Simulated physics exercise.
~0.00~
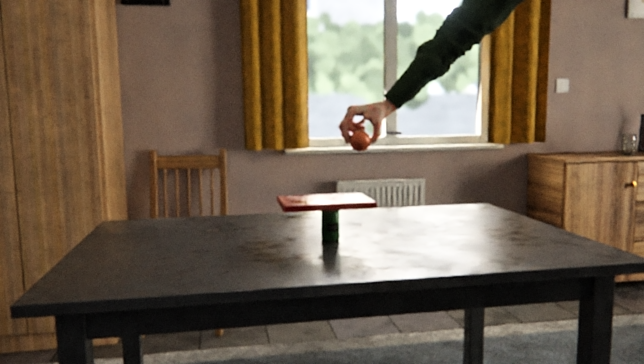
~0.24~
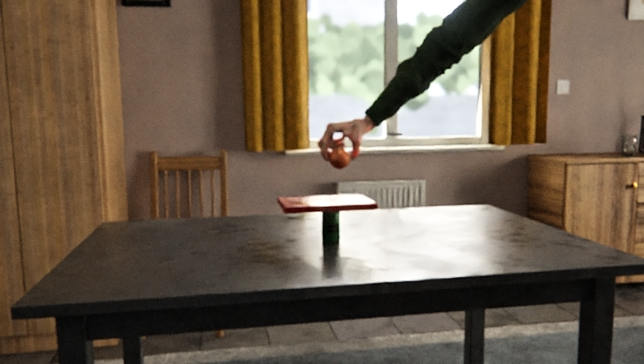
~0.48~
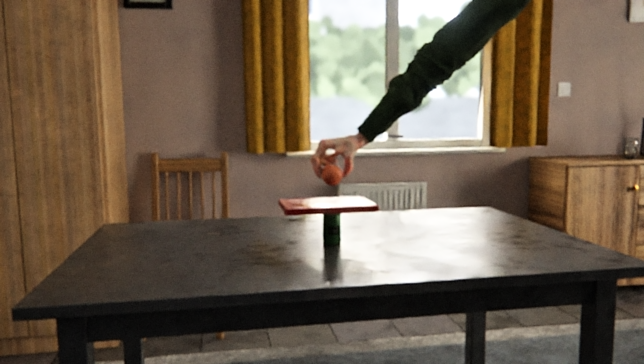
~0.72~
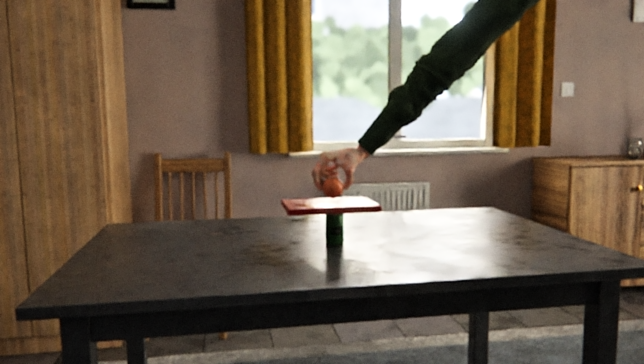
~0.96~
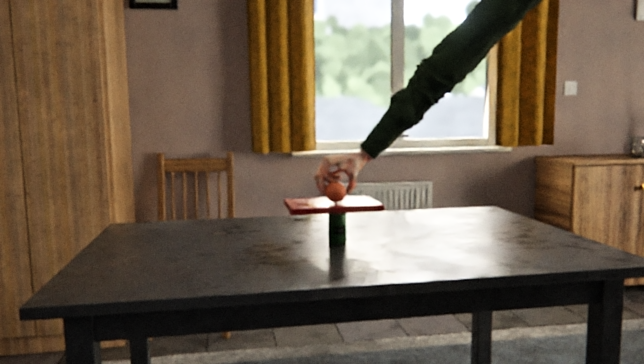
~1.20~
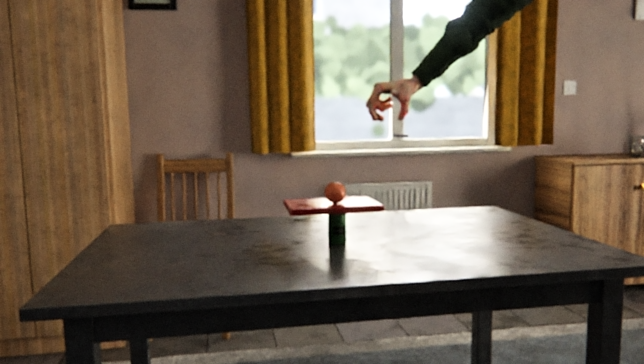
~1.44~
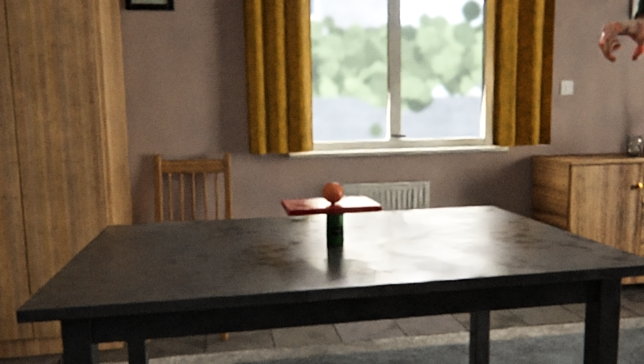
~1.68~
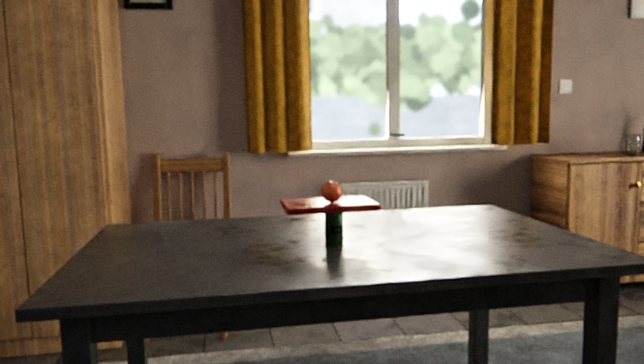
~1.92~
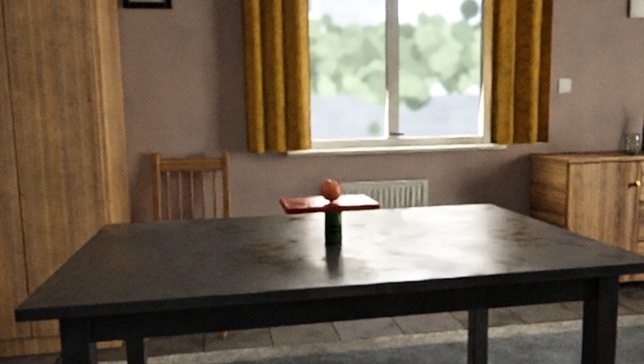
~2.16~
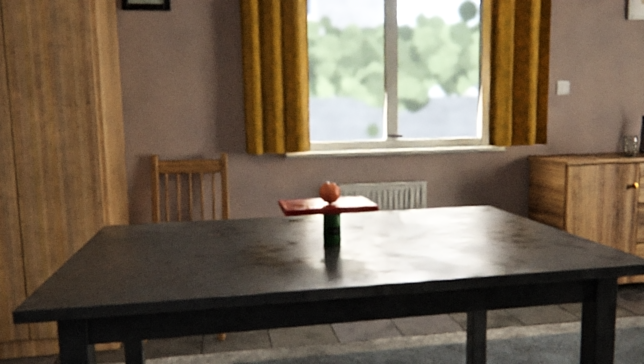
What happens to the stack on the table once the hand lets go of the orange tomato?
The stack stays up. The orange tomato remains resting on the red lid, which stays balanced on top of the green shaker.
On a dark table by a window, a hand setting an orange tomato on a red lid atop a green shaker, then withdrawing as the stack stays balanced.
